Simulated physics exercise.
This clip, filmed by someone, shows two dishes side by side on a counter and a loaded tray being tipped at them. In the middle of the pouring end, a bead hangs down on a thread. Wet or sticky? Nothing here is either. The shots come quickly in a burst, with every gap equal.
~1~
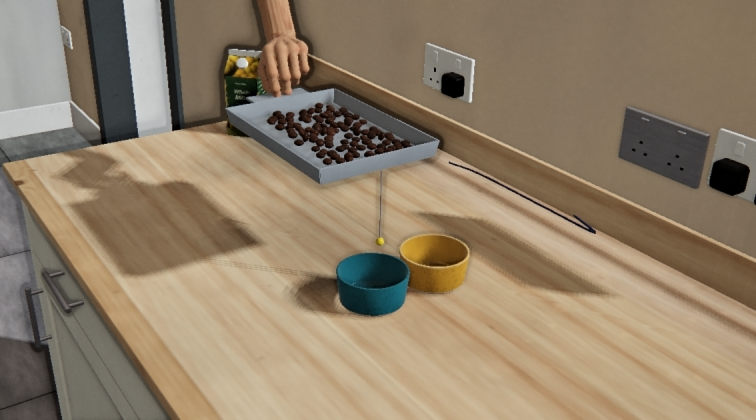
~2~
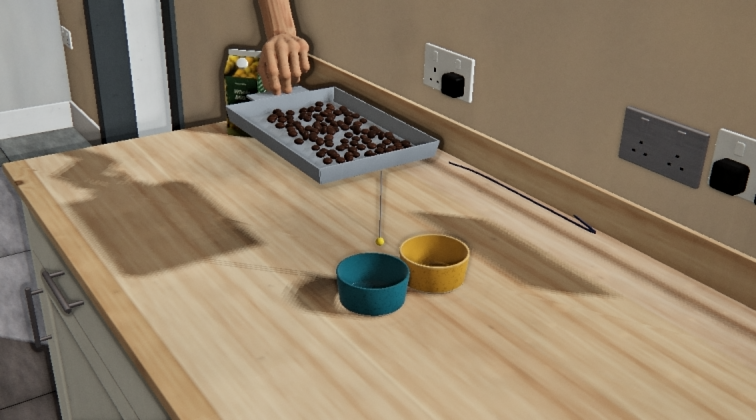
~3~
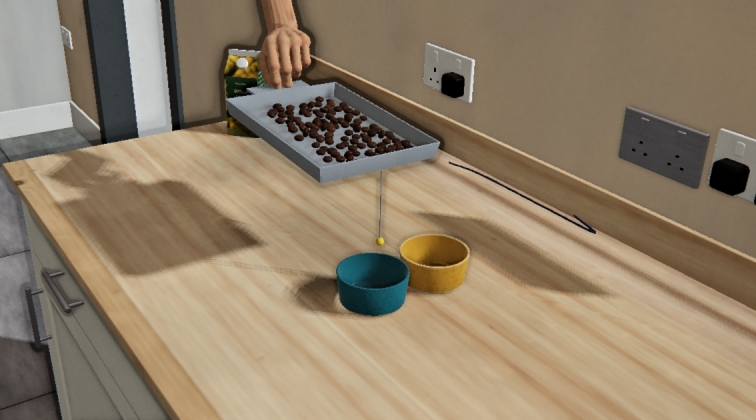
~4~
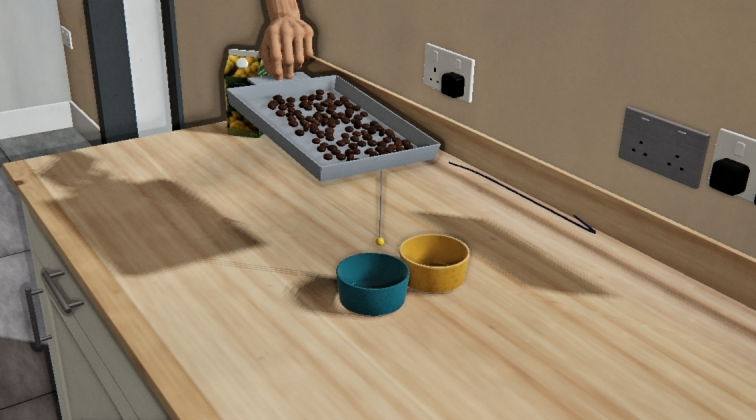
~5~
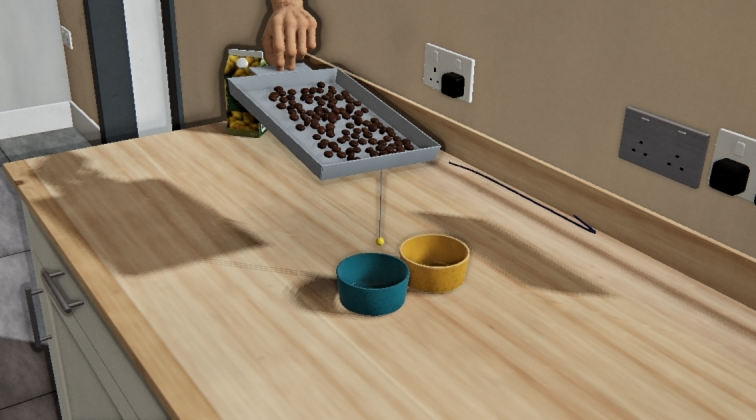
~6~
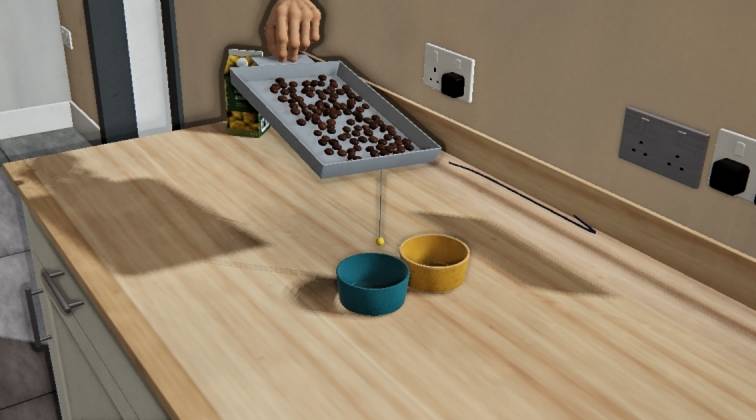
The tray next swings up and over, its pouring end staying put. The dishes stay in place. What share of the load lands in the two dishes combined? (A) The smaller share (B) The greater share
B, the greater share.
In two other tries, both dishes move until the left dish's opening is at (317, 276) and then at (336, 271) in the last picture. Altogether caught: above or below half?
Short of half and then Short of half.
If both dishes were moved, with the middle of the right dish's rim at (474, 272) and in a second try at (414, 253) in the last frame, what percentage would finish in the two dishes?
In order: 0 percent and 50 percent.
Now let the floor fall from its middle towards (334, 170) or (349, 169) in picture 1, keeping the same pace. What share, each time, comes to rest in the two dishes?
Case one near 40 %; case two near 50 %.
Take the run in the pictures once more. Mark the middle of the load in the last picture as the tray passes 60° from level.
Near the pixel (399, 127).
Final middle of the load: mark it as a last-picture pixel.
(435, 267).
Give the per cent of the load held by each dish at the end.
In the left dish 0 per cent comes to rest, in the right dish 90 per cent.
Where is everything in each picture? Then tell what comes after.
The first picture shows corners of the pouring end at (321, 168) and (435, 140), level; middle of the load at (335, 131), flat chocolate drops; left dish at (393, 299); right dish at (455, 277); bead on its thread at (380, 242).
The second picture shows corners of the pouring end at (321, 167) and (435, 141), level; middle of the load at (335, 130).
The third picture shows corners of the pouring end at (321, 166) and (436, 142), tipped barely, lowest at the right corner; middle of the load at (335, 127).
The fourth picture shows corners of the pouring end at (322, 165) and (436, 143), tipped a little, lowest at the right corner; middle of the load at (336, 122).
The fifth picture shows corners of the pouring end at (324, 164) and (437, 145), tipped a little, lowest at the right corner; middle of the load at (337, 118).
The sixth picture shows corners of the pouring end at (325, 163) and (438, 147), tipped a little, lowest at the right corner; middle of the load at (338, 113); left dish at (393, 299); right dish at (455, 277).
Soon after the last picture, tray tipped steeply; all on the tray.
A little later, tray tipped past a quarter turn; a small part on the tray; about two thirds in the right dish; a stray few outside both; a small part in the air.
Later still, tray tipped past a quarter turn; nearly all in the right dish; a small part outside both.
At rest, tray tipped past a quarter turn; none in the left dish; nearly all in the right dish; a small part outside both.
